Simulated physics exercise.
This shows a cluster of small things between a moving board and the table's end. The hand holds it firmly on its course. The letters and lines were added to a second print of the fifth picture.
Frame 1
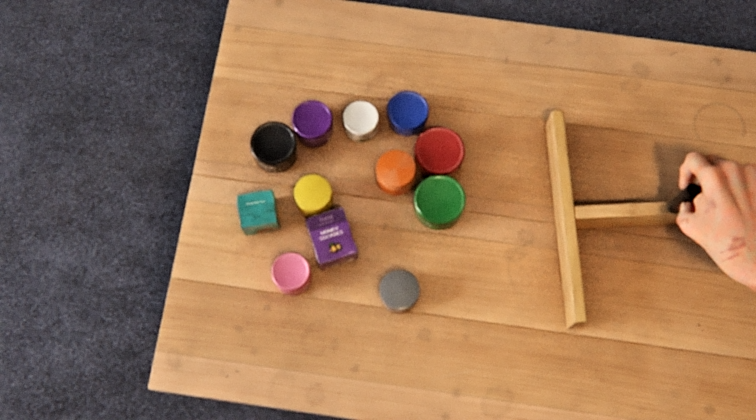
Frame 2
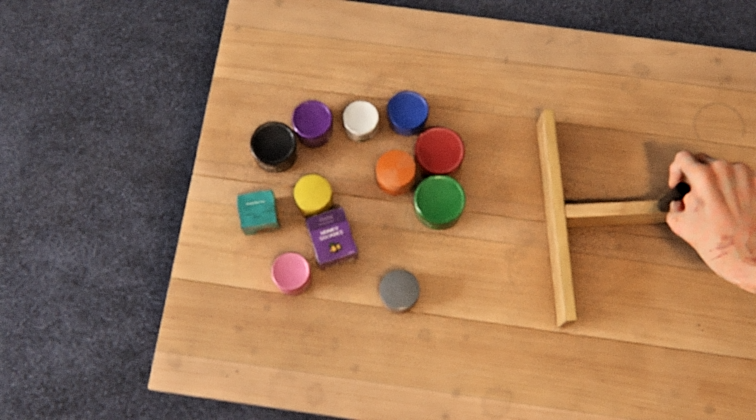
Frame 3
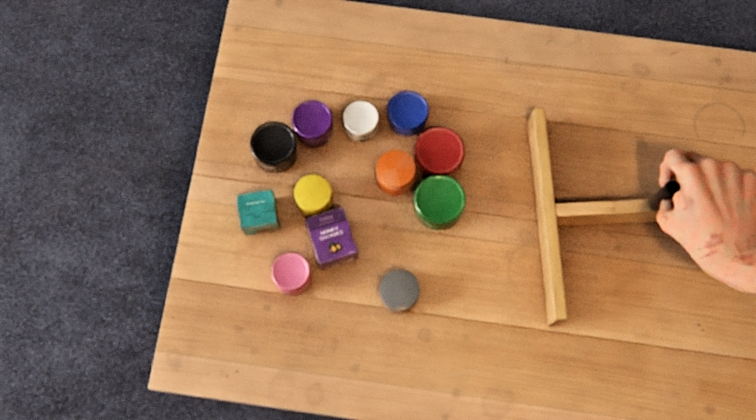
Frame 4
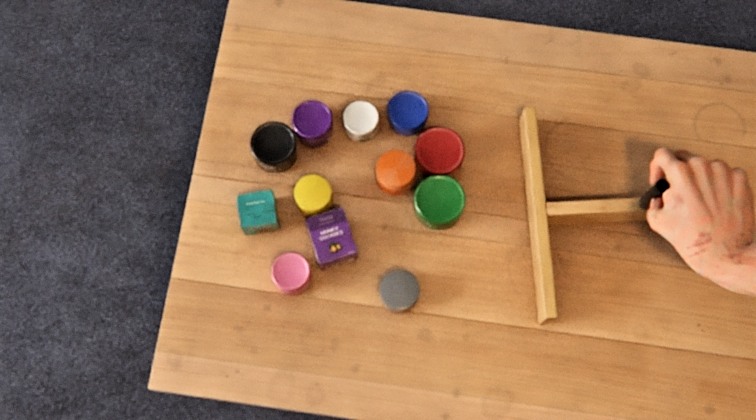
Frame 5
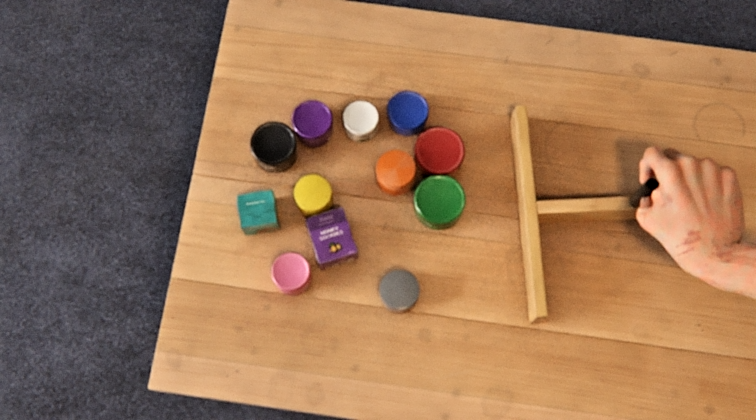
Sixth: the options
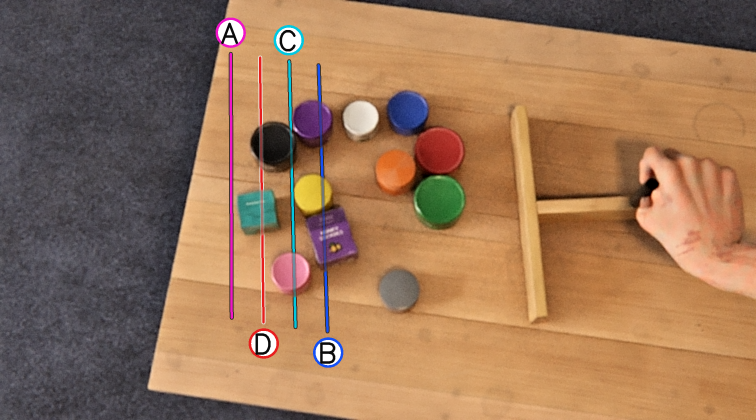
On a wooden table, a hand gripped the handle of a T-shaped wooden board and pushed it slowly a short way left, while the colourful jars, tubs and small boxes stayed still.
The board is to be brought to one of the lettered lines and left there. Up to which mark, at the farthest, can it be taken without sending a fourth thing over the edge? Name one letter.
No fourth one falls up to D.
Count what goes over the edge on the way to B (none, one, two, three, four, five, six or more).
The count is none.
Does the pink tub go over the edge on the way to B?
By then, no.
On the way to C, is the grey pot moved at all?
Yes.
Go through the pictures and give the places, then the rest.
Grey pot (399, 292); purple box (332, 239); white jar (361, 122), in the first picture.
Board (560, 211); pink tub (292, 274), in the second picture.
Board (550, 210); red tub (439, 154), in the third picture.
Board (540, 209); black jar (275, 148), in the fourth picture.
Board (531, 207); yellow tin (314, 197); blue jar (408, 114); purple jar (313, 125), in the fifth picture.
On the copy, A at (231, 180); B at (323, 192); C at (292, 188); D at (262, 184).
On D. First, board (433, 194); blue jar (399, 111); red tub (397, 153).
Then, board (336, 181); purple jar (244, 109); turquoise packet (227, 220).
Finally, board (262, 171); turquoise packet over the edge; purple jar over the edge; three fallen.
By contrast, A drops four; B is within the limit but short; C is within the limit but short.
